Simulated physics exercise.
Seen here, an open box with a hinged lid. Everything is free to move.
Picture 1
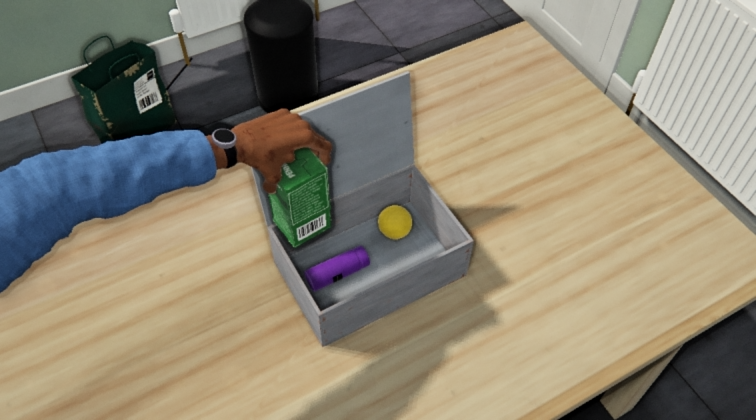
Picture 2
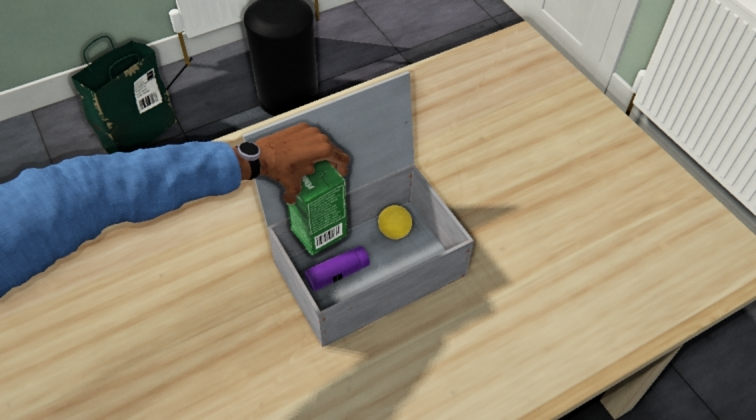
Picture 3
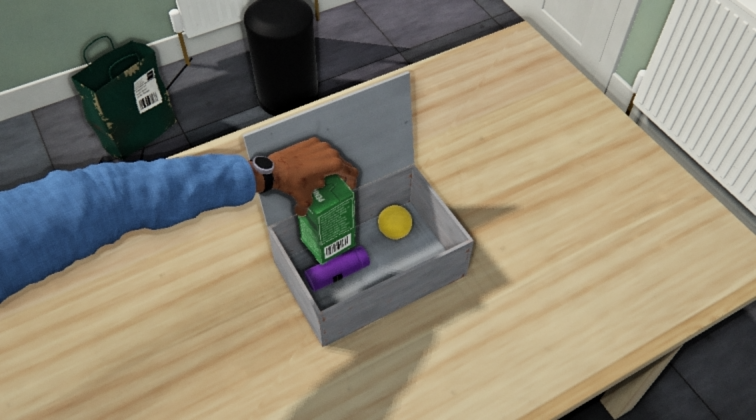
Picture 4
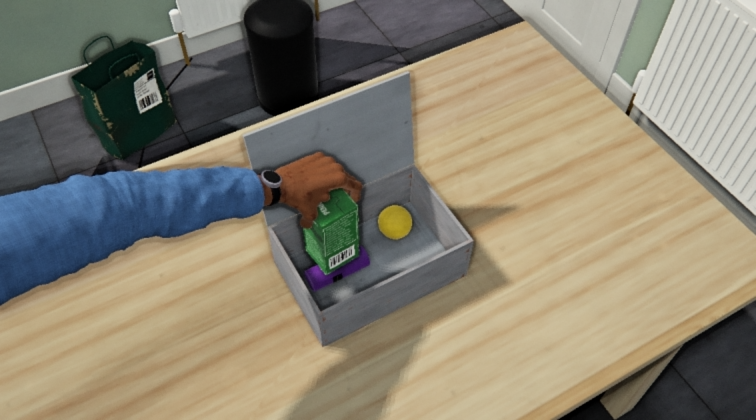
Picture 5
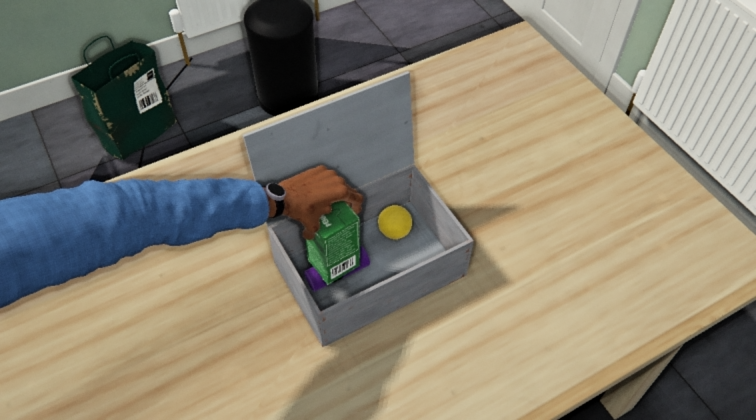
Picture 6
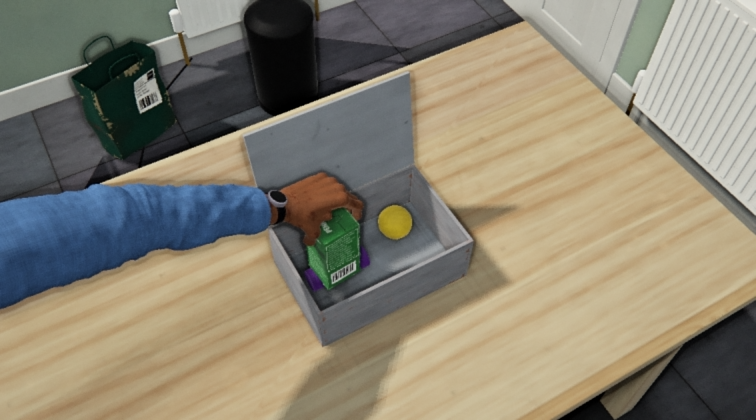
A hand in a blue sleeve and a watch lowered a green carton into an open gray box, moving slightly right until it largely covered a purple object, while a yellow ball stayed still.
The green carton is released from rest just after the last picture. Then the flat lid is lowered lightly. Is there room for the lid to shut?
As it turns out, it is held up.
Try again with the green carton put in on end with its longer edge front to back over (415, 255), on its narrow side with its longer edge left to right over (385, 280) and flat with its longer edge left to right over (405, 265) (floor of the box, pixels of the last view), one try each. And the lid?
First try: It is held up; second try: It sits on the rim; third try: It sits on the rim.
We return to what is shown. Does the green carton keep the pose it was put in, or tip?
It tips.
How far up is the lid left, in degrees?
About 18°.
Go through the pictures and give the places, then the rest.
Coming down; green carton (299, 196); purple shaker (338, 268), in the first frame.
Coming down; green carton (317, 206); purple shaker (338, 268), in the second frame.
Coming down; green carton (326, 217); purple shaker (338, 268), in the third frame.
Coming down; green carton (331, 229); purple shaker (338, 268), in the fourth frame.
Coming down; green carton (333, 240), in the fifth frame.
In place under the hand; green carton (333, 246), in the sixth frame.
Then, 0.90 s later than the last frame, lid starting down; green carton tilted by 44° near (344, 268); purple shaker moved about its own width.
Then, 1.50 s later than the last frame, lid 65° above the rim; green carton tilted by 44° near (344, 268); purple shaker moved about its own width.
Then, 1.90 s later than the last frame, lid 28° above the rim; green carton tilted by 44° near (344, 268); purple shaker moved about its own width.
When it is over, lid 18° above the rim; lying over in the box, green carton; the other 2 as before. End places, in pixels of the last picture, green carton near (344, 268).
